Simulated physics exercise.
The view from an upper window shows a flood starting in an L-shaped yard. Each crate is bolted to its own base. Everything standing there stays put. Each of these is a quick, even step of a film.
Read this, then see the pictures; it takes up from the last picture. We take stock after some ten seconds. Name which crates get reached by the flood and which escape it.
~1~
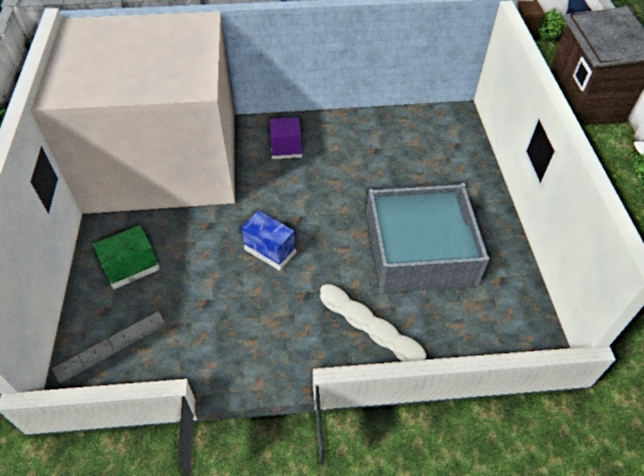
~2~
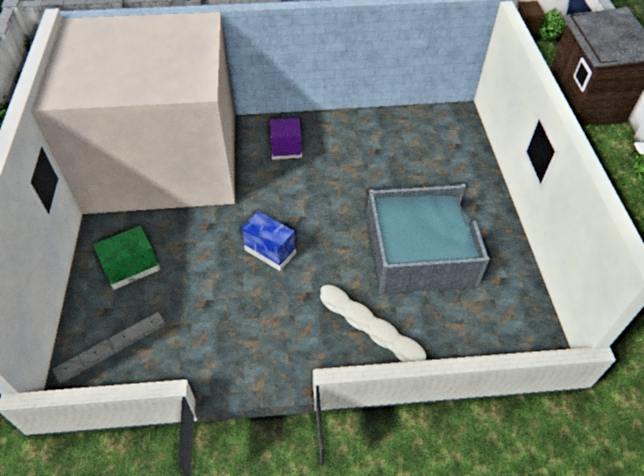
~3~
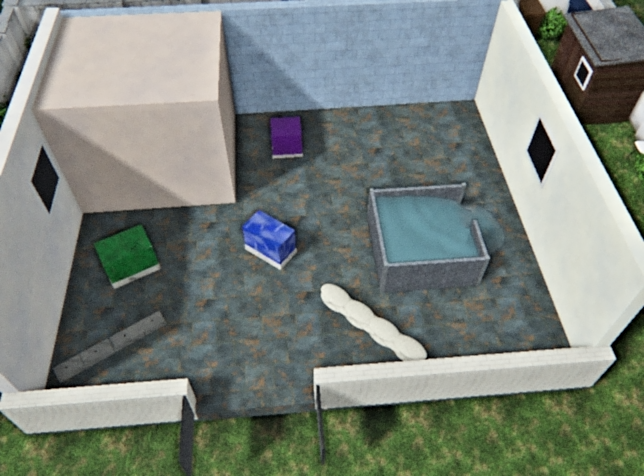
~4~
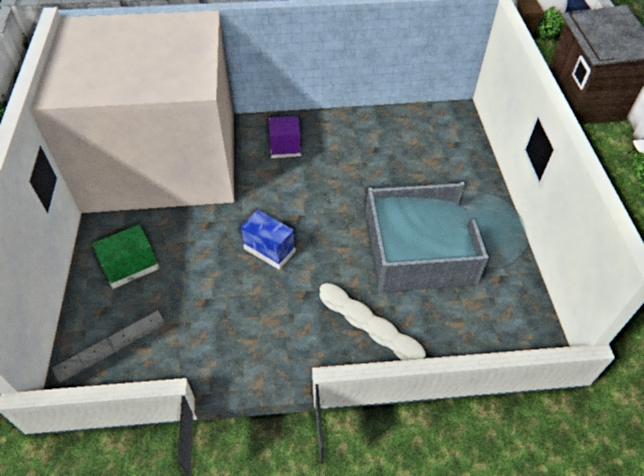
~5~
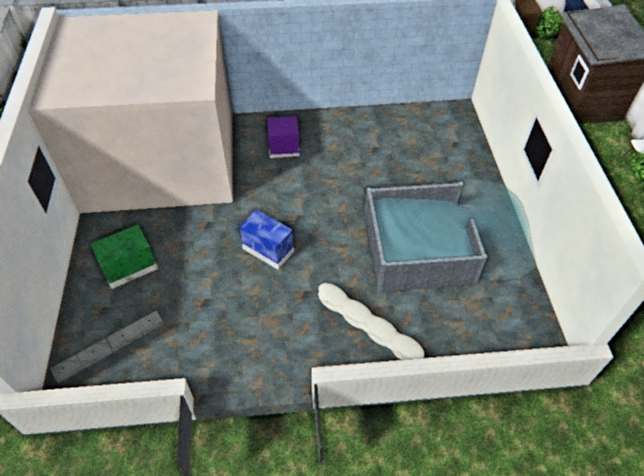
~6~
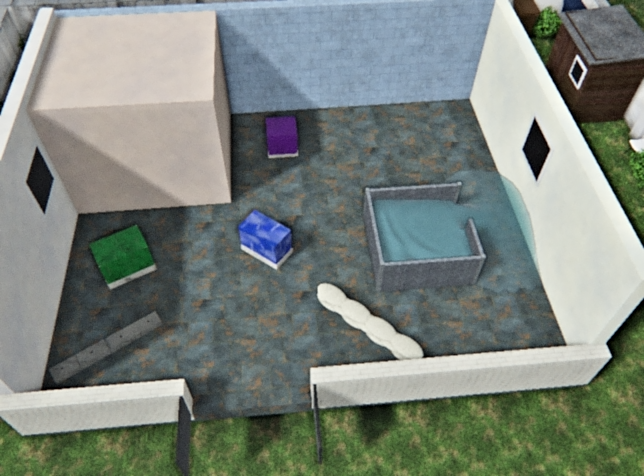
In order: The purple crate is touched by water; the green crate remains untouched by water; the blue crate remains untouched by water.
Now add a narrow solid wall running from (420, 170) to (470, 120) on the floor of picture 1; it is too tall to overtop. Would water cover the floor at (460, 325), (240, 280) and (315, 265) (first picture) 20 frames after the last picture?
Outcome by spot, in order - watered, unwatered, unwatered.
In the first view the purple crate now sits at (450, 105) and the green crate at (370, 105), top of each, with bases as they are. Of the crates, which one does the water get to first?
The one in purple, I think.
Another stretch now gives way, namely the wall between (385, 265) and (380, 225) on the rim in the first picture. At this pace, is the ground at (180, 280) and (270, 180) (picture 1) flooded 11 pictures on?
The first spot is submerged, the second submerged.
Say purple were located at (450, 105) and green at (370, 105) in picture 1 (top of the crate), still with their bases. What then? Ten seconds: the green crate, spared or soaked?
Answer: Green goes wet.
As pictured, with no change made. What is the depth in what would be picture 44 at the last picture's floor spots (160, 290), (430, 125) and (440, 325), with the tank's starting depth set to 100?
Going in order, that's 0, 10 and 10 %.
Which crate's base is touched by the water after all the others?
The one in green comes last.
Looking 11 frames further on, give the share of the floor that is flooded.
My estimate is near 20 per cent.
A moment on, water covers 10 % of the floor; the purple crate not reached, the green crate not reached, the blue crate not reached.
Next, water covers 20 % of the floor; the purple crate not reached, the green crate not reached, the blue crate not reached.
Then, water covers 35 % of the floor; the purple crate water round its plinth, the green crate not reached, the blue crate not reached.
Later, water covers 55 % of the floor; the purple crate water round its plinth, the green crate not reached, the blue crate water round its plinth.
In the end, water covers 80 % of the floor; the purple crate was topped, the green crate stayed above the water, the blue crate stayed above the water.
